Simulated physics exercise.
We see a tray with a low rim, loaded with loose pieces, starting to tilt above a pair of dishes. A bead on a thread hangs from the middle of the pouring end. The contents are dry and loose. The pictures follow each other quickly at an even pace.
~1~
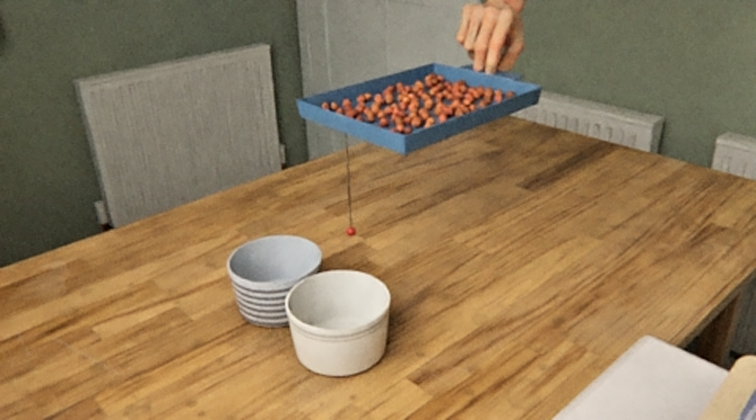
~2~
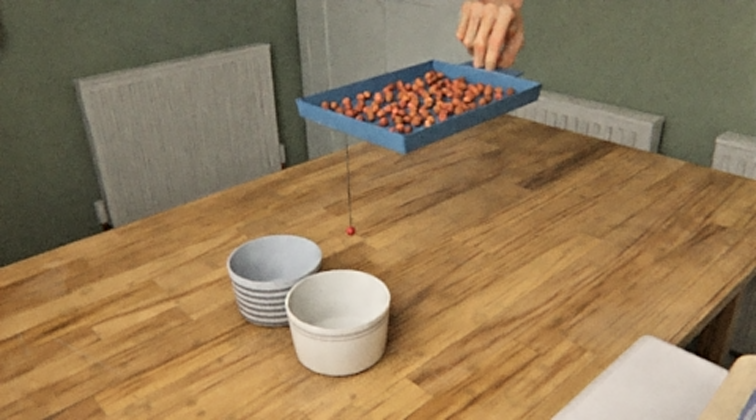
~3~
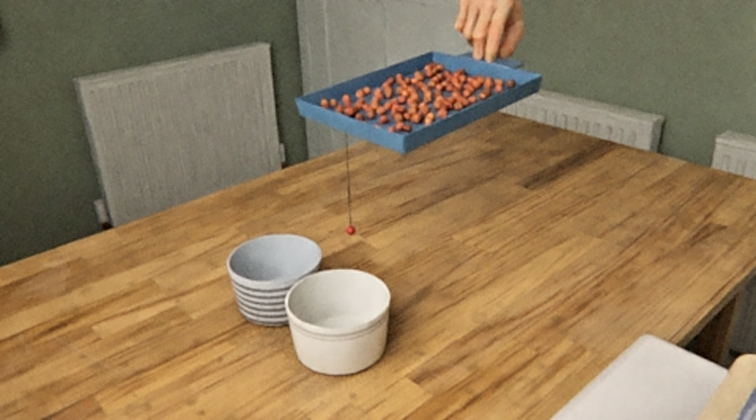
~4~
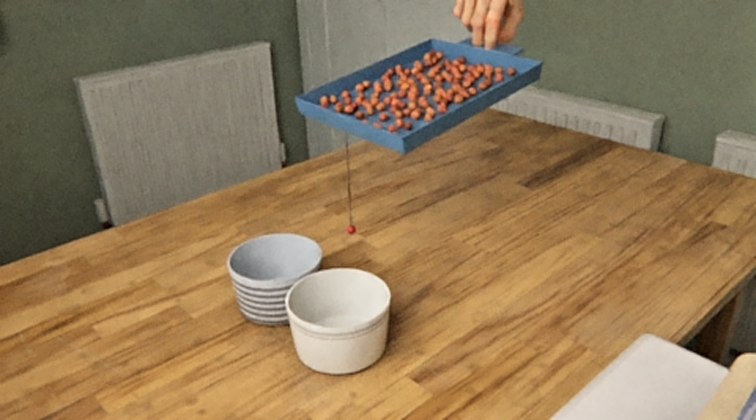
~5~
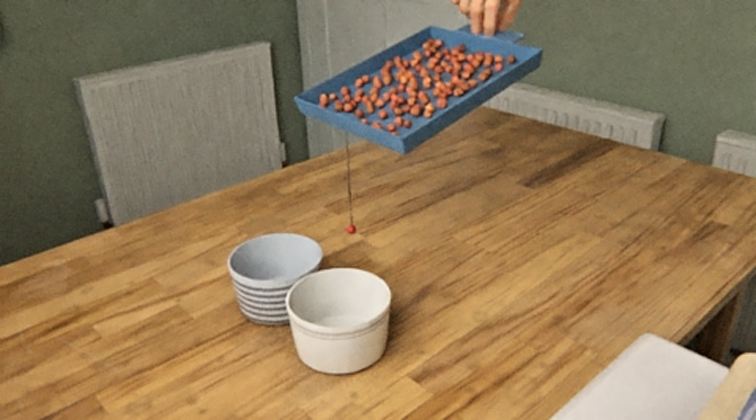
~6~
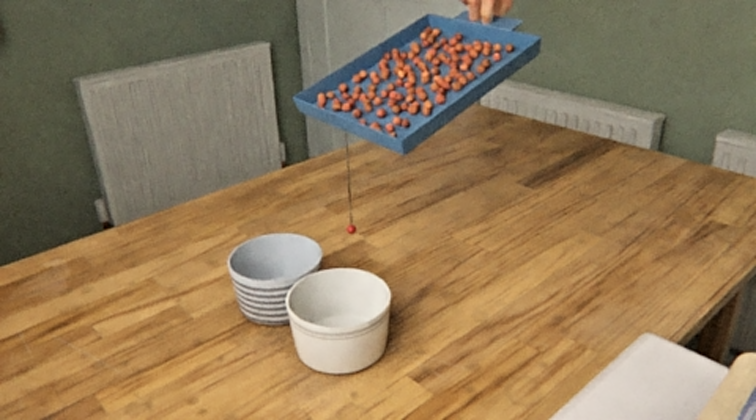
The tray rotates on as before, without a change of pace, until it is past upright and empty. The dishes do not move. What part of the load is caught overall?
In the dishes lies more than half of it.
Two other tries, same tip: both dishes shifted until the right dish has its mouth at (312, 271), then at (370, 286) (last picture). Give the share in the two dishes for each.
The first gives 70 %, the second 90 %.
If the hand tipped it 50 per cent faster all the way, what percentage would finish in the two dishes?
About 70 per cent.
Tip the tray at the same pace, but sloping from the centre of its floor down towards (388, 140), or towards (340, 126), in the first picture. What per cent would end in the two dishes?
First some 30, then 50 per cent.
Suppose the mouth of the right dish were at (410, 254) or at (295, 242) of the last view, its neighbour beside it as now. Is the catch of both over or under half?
In turn: Less than half; under half.
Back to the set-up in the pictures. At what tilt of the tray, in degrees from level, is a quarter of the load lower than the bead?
At some 110 degrees.
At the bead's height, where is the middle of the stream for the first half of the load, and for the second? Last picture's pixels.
First near (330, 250), later near (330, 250).
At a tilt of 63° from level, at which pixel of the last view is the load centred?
Near (359, 109).
Soon after the last picture, tray tipped steeply; nearly all on the tray; a stray few in the air.
A little later, tray tipped past a quarter turn; most on the tray; a small part in the right dish; a stray few in the left dish; a small part in the air.
Later still, tray tipped past a quarter turn; about a third in the right dish; about a third in the left dish; about a quarter outside both.
At rest, tray tipped past a quarter turn; about a third in the right dish; about a third in the left dish; about a quarter outside both.
